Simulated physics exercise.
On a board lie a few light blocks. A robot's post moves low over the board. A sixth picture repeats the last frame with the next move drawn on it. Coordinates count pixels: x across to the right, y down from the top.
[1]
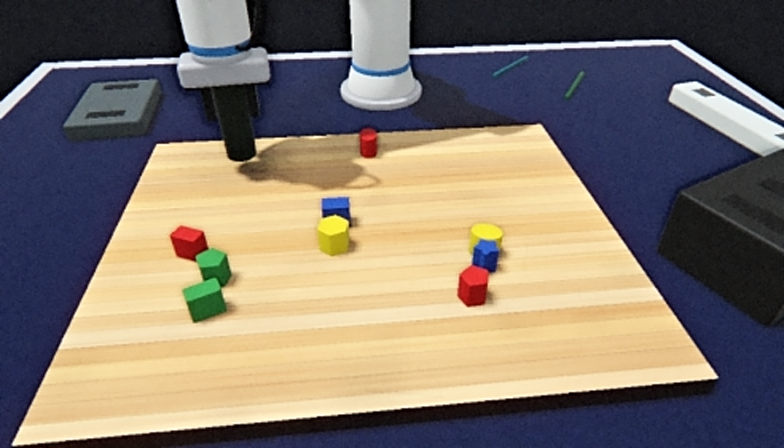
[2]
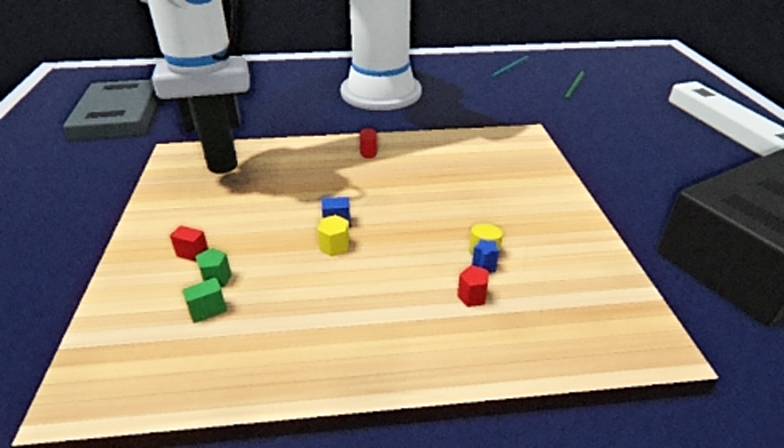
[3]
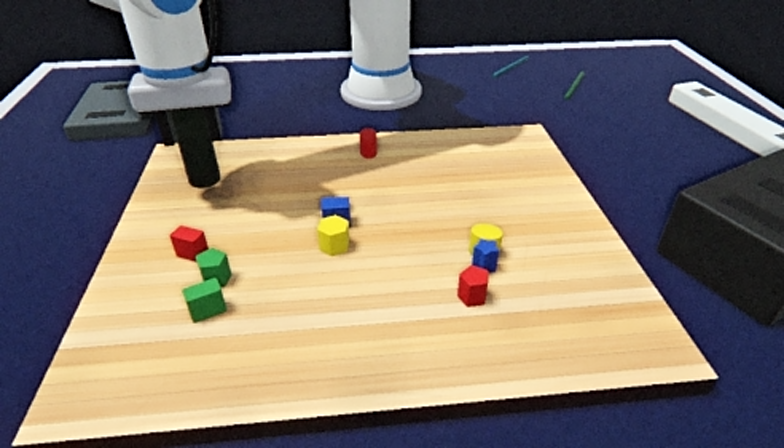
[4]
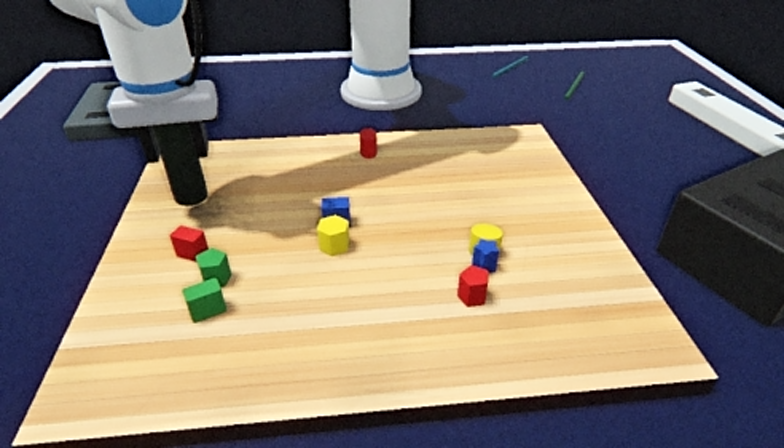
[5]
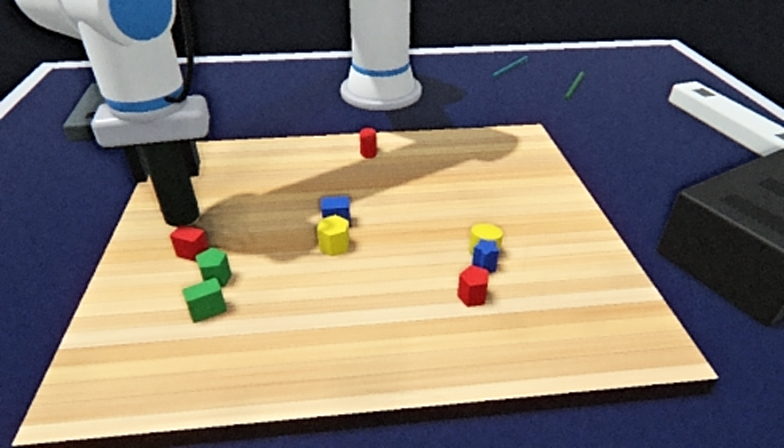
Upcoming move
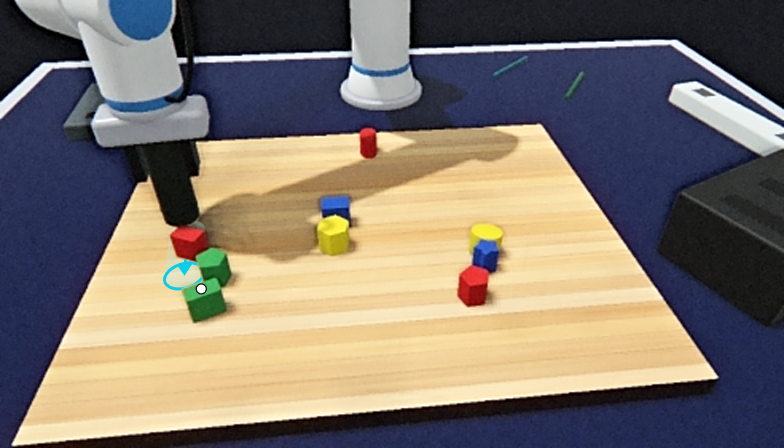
A robot's dark post moves left and nearer over the board, close behind a red block.
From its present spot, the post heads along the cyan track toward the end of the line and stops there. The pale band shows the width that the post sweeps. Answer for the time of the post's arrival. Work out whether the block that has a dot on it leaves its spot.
The block that has a dot on it keeps its place.
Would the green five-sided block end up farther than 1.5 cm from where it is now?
Yes, that is how it ends up.
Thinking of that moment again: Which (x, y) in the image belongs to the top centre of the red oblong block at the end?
The middle of its top is at (195, 268).
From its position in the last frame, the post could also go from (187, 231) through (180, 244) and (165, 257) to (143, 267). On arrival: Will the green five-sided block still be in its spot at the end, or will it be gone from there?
It is untouched.
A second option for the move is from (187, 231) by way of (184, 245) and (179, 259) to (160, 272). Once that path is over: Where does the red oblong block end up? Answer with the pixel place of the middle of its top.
It comes to (188, 252).
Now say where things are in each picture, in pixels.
The first picture shows lower end of the post at (242, 155), tops of blocks, red oblong block at (187, 233), green oblong block at (201, 289), green five-sided block at (211, 257).
The second picture shows post at (223, 167), blocks as before.
The third picture shows post at (205, 181), blocks as before.
The fourth picture shows post at (192, 198), blocks as before.
The fifth picture shows post at (183, 217), red oblong block at (187, 233), green oblong block at (201, 289), green five-sided block at (211, 257).
The drawn path runs from (187, 231) directly to (184, 276); the dot is on the green oblong block.
On the path given first. Halfway along, post at (182, 239); red oblong block at (188, 247), turned 60° anticlockwise.
At the end, post at (180, 261); red oblong block at (195, 268), turned 90° anticlockwise; green oblong block not moved; green five-sided block at (222, 266), turned 25° anticlockwise.
